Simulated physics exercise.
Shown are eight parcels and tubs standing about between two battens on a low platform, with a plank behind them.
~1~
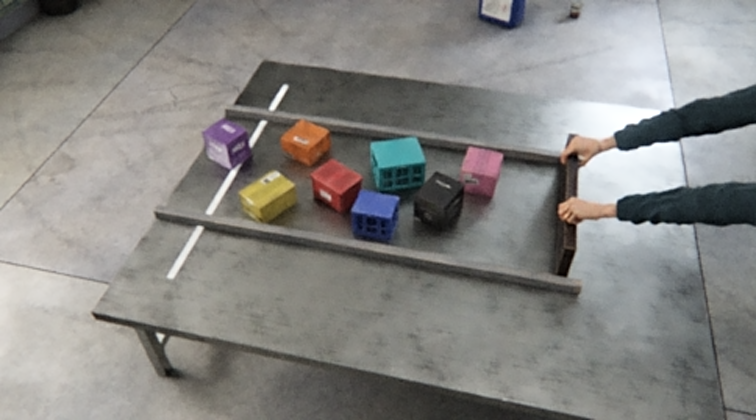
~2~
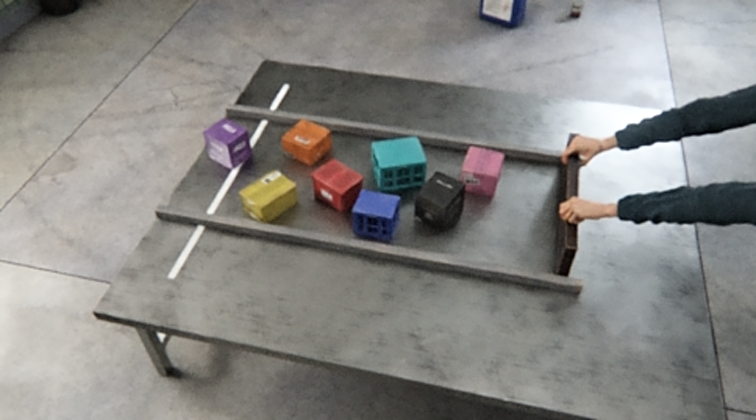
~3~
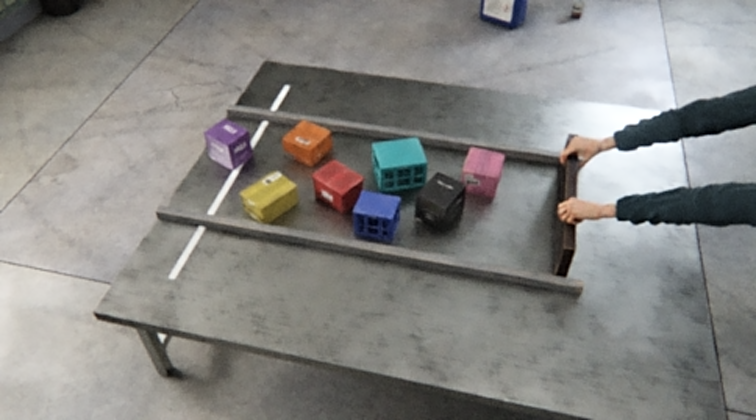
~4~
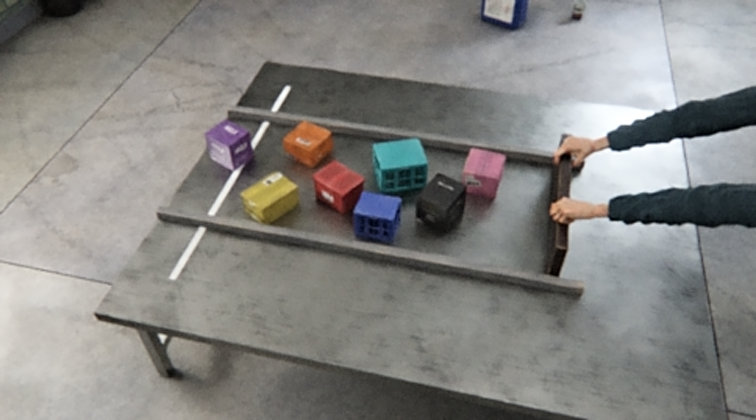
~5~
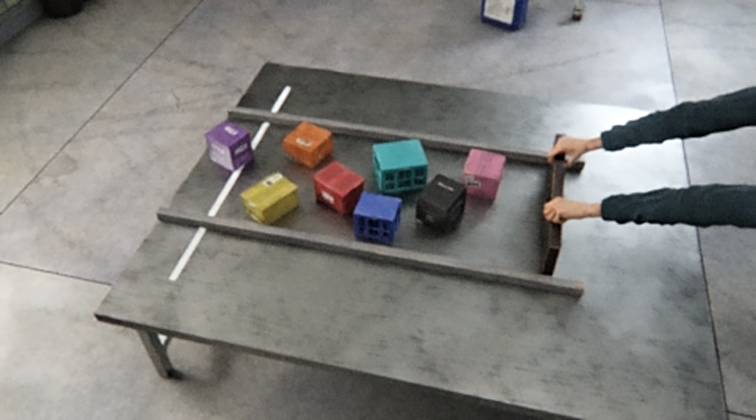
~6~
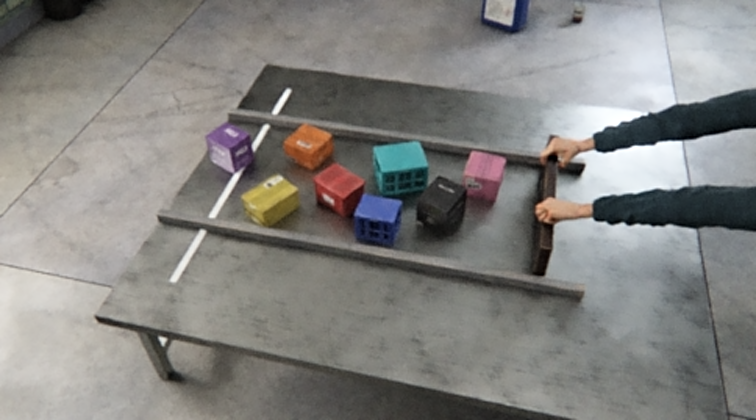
On a low metal platform, eight colourful boxes and crates stood scattered between two long battens while a pair of hands at the right slid a dark plank a short way left, the boxes staying put.
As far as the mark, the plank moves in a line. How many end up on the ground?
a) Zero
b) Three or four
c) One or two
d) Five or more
b, three or four.
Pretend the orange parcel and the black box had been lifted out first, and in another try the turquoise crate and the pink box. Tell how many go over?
3 in the first try, 2 in the second.
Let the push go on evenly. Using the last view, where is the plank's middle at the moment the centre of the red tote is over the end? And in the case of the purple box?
Around (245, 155), then around (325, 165).
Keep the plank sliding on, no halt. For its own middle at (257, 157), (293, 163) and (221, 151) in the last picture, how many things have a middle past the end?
Respectively 2, 1 and 5.
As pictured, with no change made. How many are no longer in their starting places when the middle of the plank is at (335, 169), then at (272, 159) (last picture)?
First 8, then 8.
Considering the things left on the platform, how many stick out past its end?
The number would be 1.
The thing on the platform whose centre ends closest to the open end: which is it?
Nearest at the end: The yellow parcel.
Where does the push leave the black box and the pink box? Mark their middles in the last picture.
They end up close to (217, 166) and (235, 139).
Soon after, none off yet; purple box at rest near (230, 148); yellow parcel at rest near (271, 201); orange parcel at rest near (309, 147).
After that, none off yet; purple box displaced a little near (210, 147); yellow parcel displaced a little near (264, 203); orange parcel displaced about its own width near (255, 141).
In the end, the number that fall off is three or four; gone, turquoise crate, red tote, orange parcel and purple box.
